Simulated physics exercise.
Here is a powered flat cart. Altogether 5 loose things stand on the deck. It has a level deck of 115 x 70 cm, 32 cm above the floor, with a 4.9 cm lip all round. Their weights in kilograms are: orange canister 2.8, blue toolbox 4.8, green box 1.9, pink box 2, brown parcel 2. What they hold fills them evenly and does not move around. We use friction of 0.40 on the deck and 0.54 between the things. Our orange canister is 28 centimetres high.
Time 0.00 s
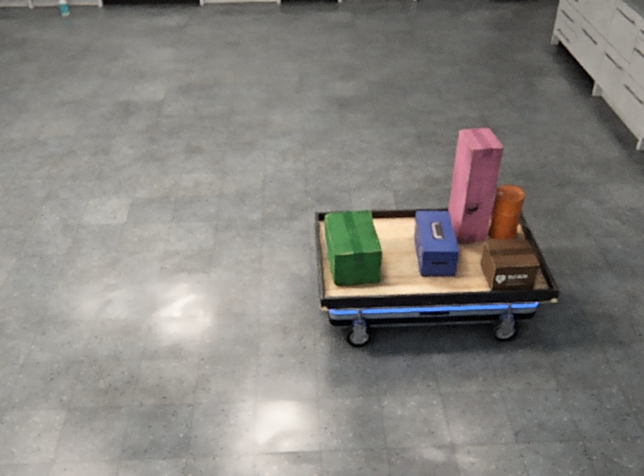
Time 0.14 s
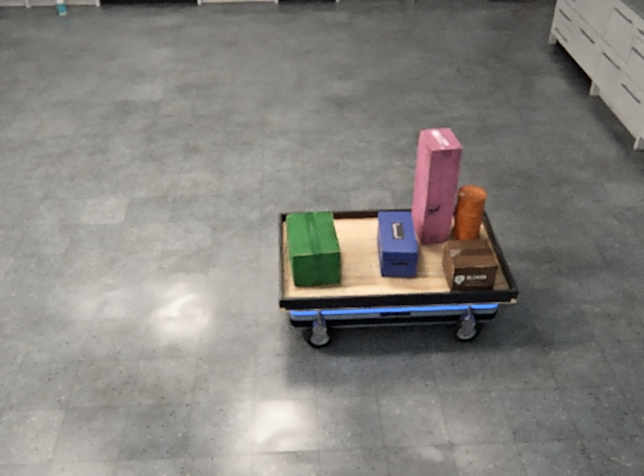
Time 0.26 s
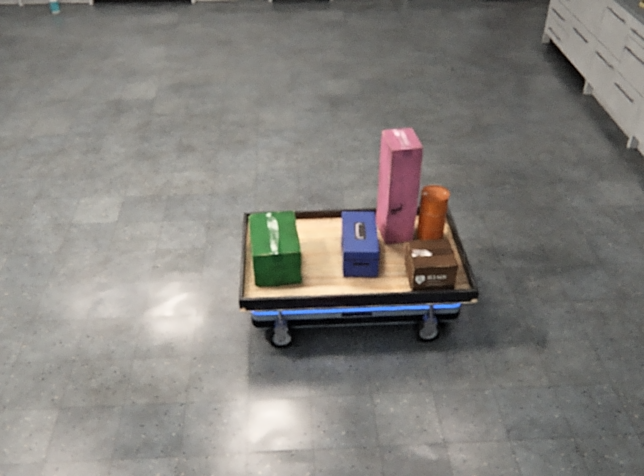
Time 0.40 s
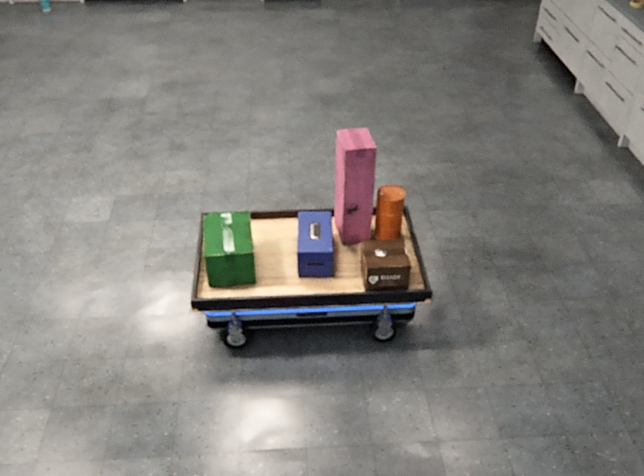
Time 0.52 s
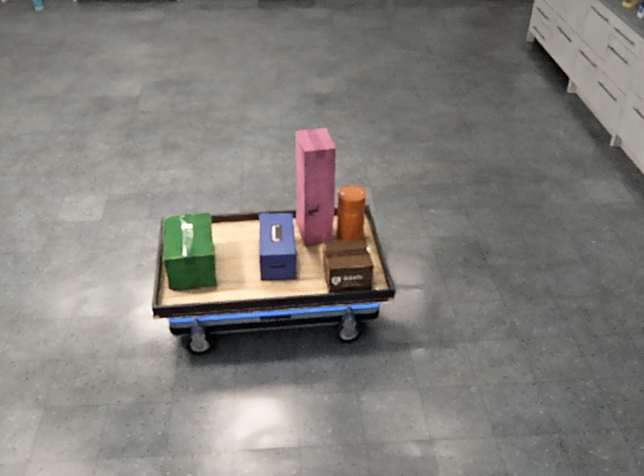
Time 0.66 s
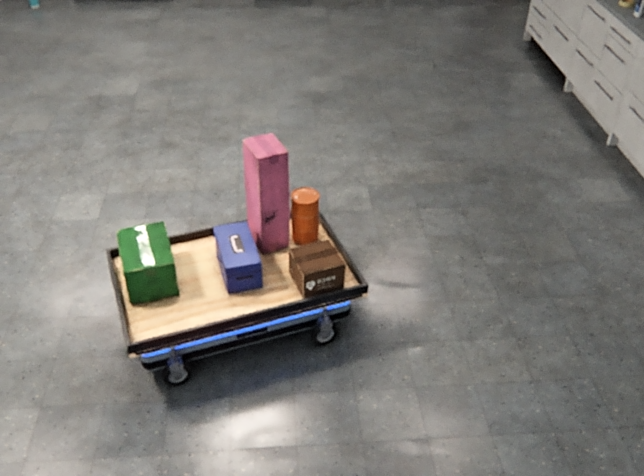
The clip shows a flat cart carrying a green box, blue toolbox, pink box, orange canister and brown parcel leftward across a gray floor, then turning its left end toward the viewer as the green box slides across the deck.
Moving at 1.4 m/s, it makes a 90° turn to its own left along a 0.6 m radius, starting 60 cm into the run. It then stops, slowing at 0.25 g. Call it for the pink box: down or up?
Down.
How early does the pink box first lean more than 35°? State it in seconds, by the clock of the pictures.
It happens at about 1.2 s.
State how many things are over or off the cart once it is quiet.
In all, 1.
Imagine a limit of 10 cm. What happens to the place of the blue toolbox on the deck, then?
As for the blue toolbox, it gets displaced.
After 0.96 s, cart has run 134 cm, turned 57°; pink box leaning 10° near (170, 238); green box slid 22 cm; blue toolbox slid 12 cm.
After 1.36 s, cart has run 190 cm, turned 90°; pink box now off the cart; blue toolbox slid 17 cm; green box slid 13 cm.
At rest (2.3 s), off the cart and tipped over, pink box; not toppled but over 10 cm from the start, blue toolbox and green box; the other 2 in place, give or take 10 cm.
